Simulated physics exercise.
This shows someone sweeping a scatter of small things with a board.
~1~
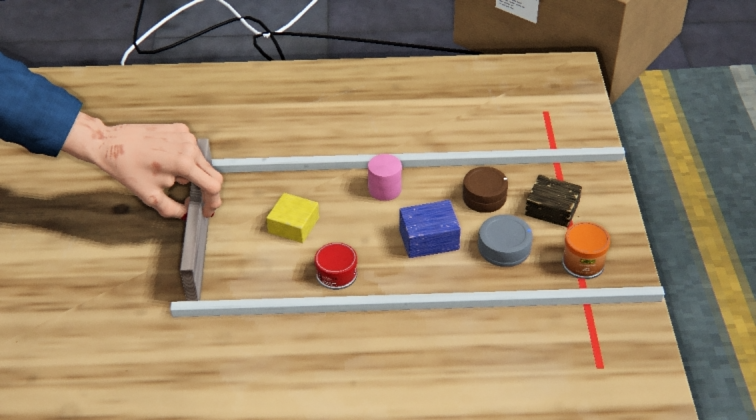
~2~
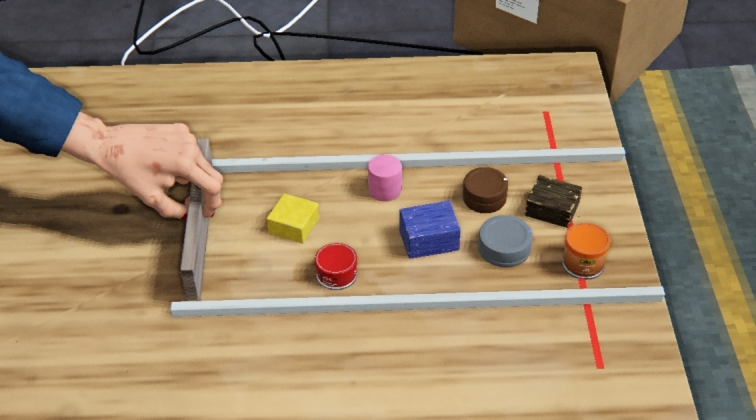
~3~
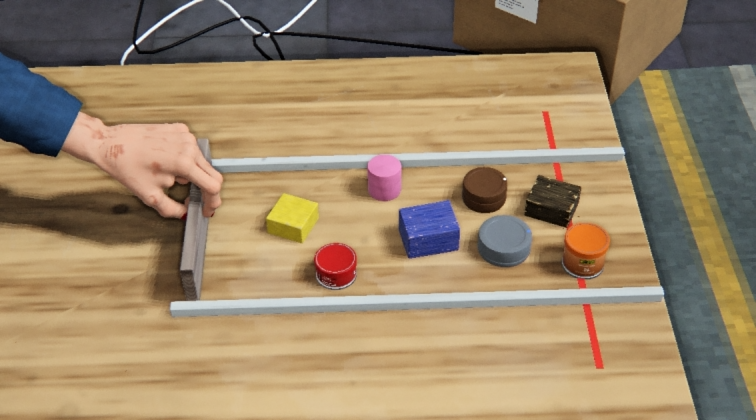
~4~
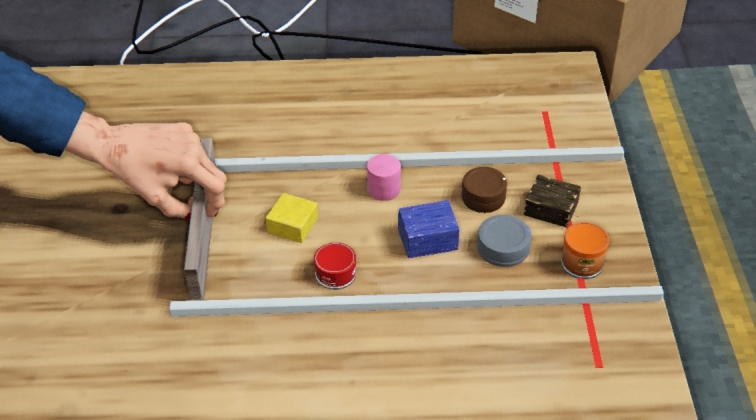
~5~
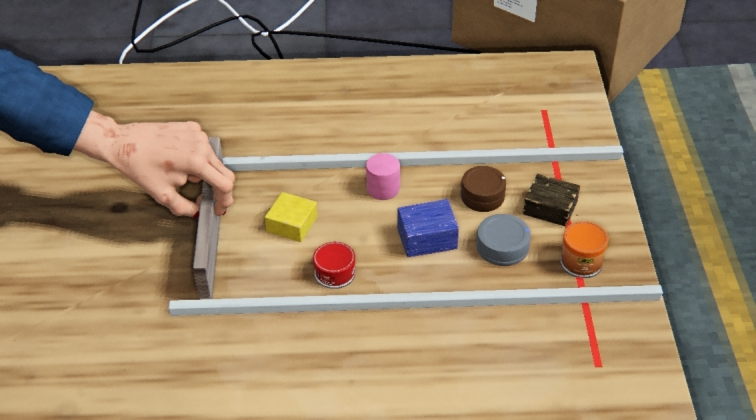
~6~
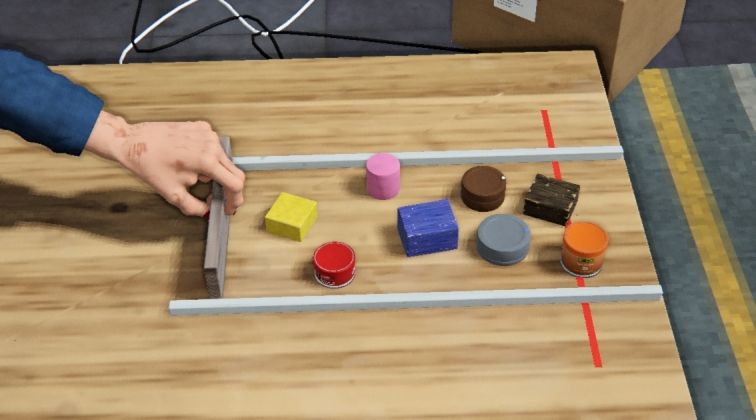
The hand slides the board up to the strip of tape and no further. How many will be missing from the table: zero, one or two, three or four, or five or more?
The number that fall off is one or two.
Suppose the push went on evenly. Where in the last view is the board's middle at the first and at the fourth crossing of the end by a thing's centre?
Near (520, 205) and (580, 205).
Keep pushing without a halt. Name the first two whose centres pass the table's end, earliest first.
Earliest first: The orange tin, the black block.
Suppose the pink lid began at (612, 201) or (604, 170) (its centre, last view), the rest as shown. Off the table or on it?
In that order, it is lost; tumbles off.
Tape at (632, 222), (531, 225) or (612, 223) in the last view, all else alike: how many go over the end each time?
It would be 8, 1 and 5.
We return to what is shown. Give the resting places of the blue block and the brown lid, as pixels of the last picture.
Near (618, 224) and (618, 174).
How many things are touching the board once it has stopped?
3 of them.
A little later, none off yet; orange tin at rest near (584, 249); black block at rest near (552, 200); grey lid at rest near (503, 239).
Next, none off yet; orange tin shifted about its own width near (613, 257); black block moving near (562, 201); grey lid shifted about its own width near (562, 258).
When it is over, the number that fall off is one or two; down, black block and orange tin.
